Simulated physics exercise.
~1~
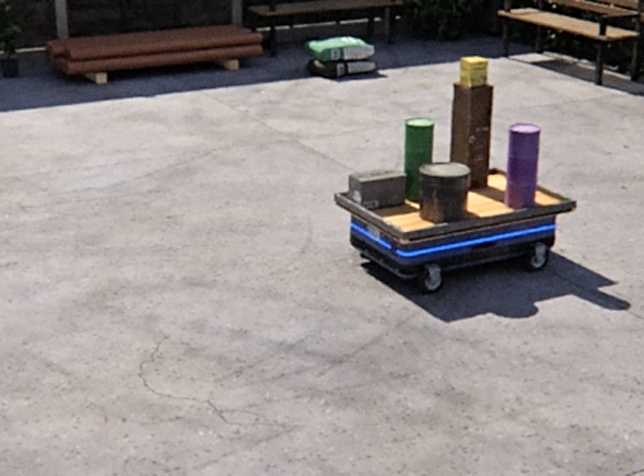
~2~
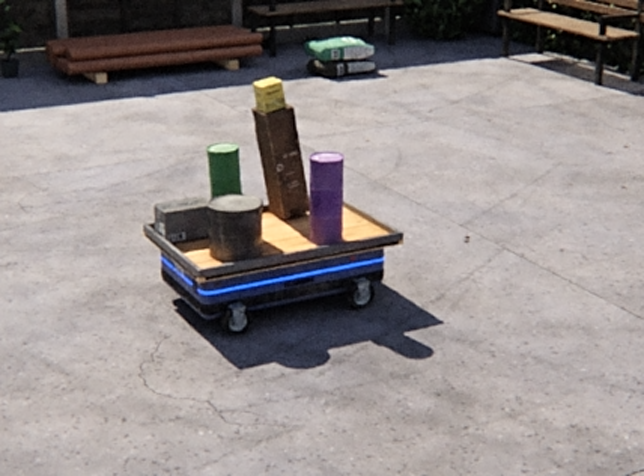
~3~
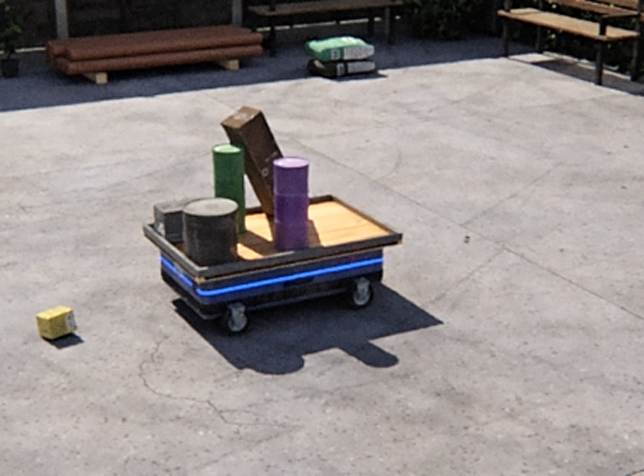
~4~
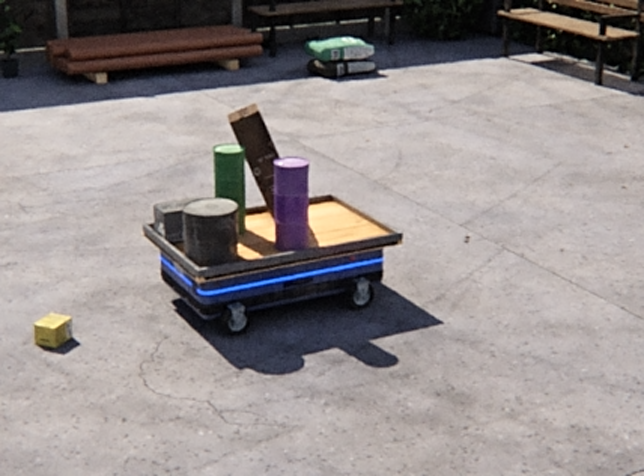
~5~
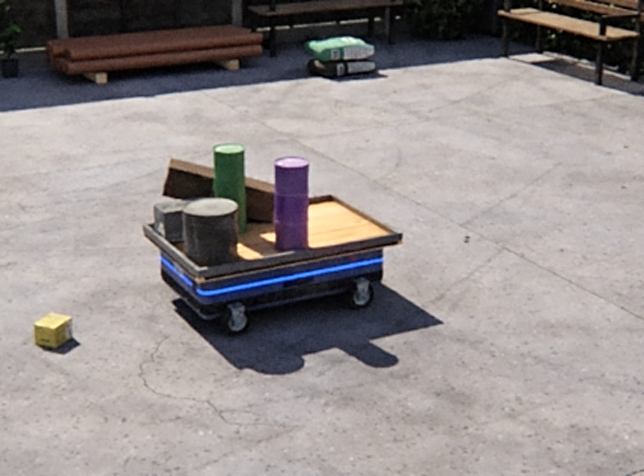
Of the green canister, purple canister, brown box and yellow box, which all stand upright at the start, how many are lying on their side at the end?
Two of them are lying on their side at the end, the brown box on the deck and the yellow box on the ground.
